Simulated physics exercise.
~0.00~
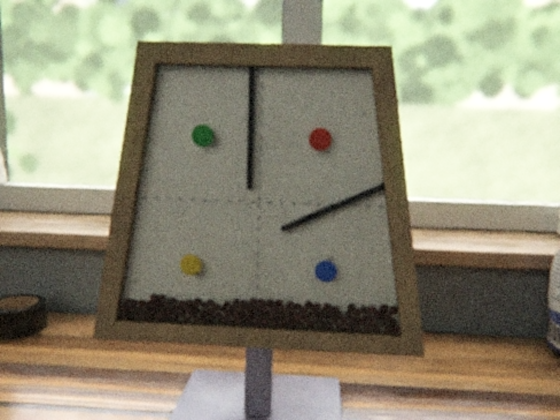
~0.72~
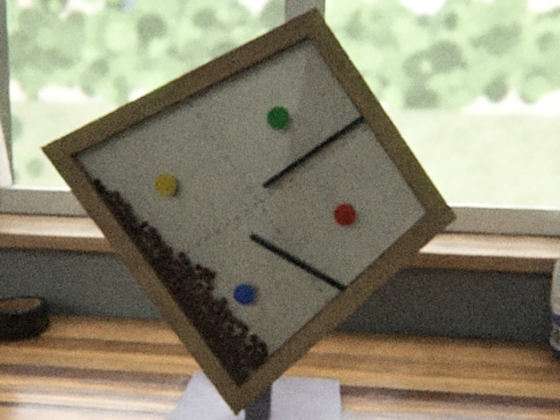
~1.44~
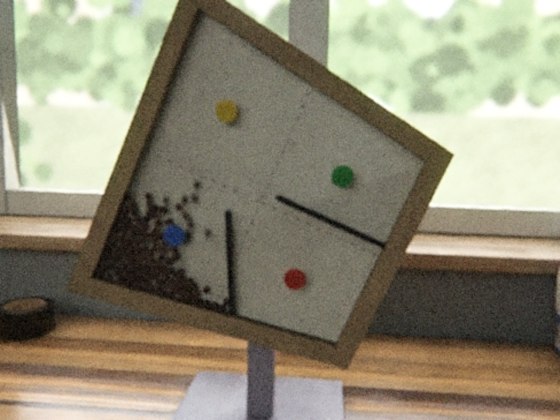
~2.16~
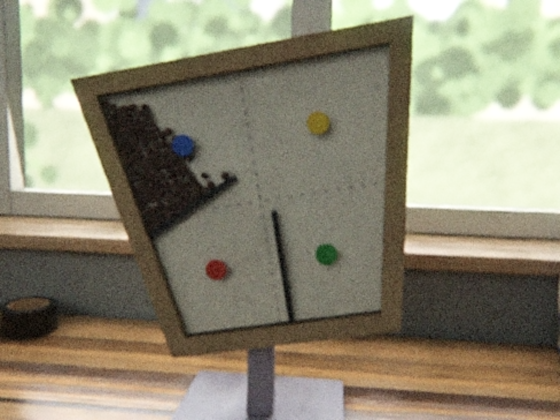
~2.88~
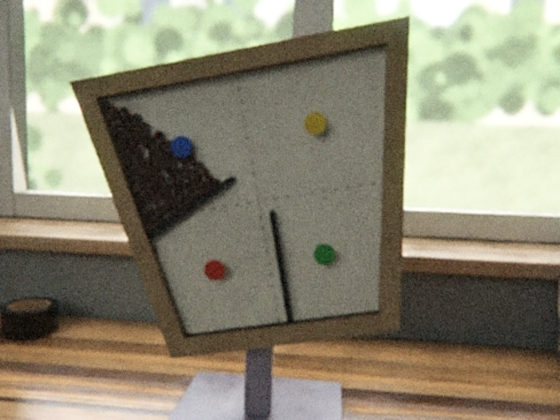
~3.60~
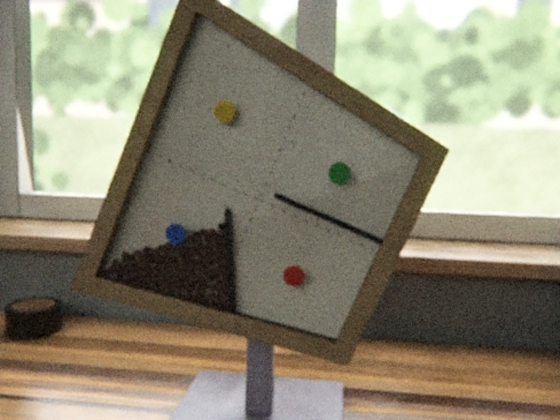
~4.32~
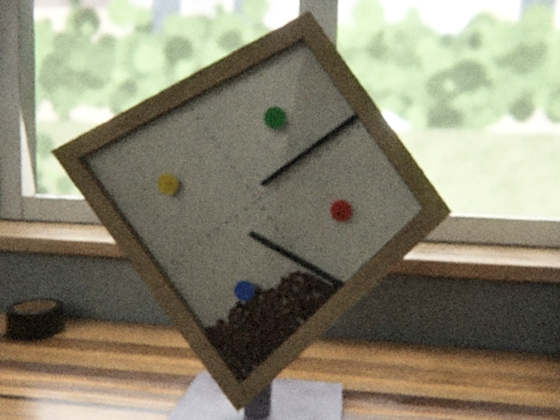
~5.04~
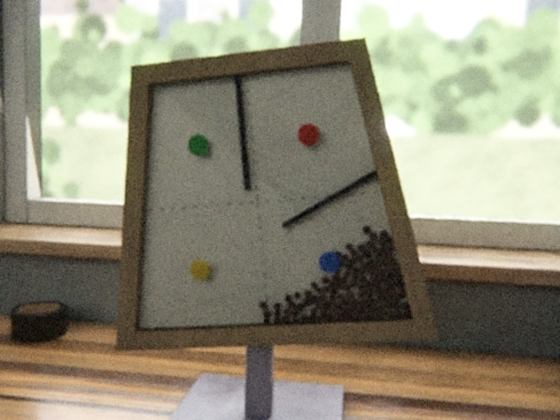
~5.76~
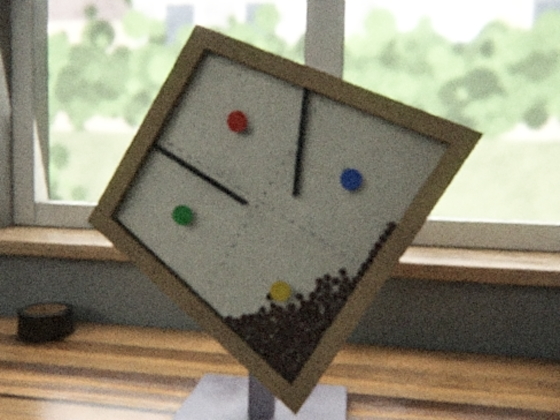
A square framed case turning clockwise until nearly upside down, then swinging back past level, its dark beads sliding toward the yellow sticker.
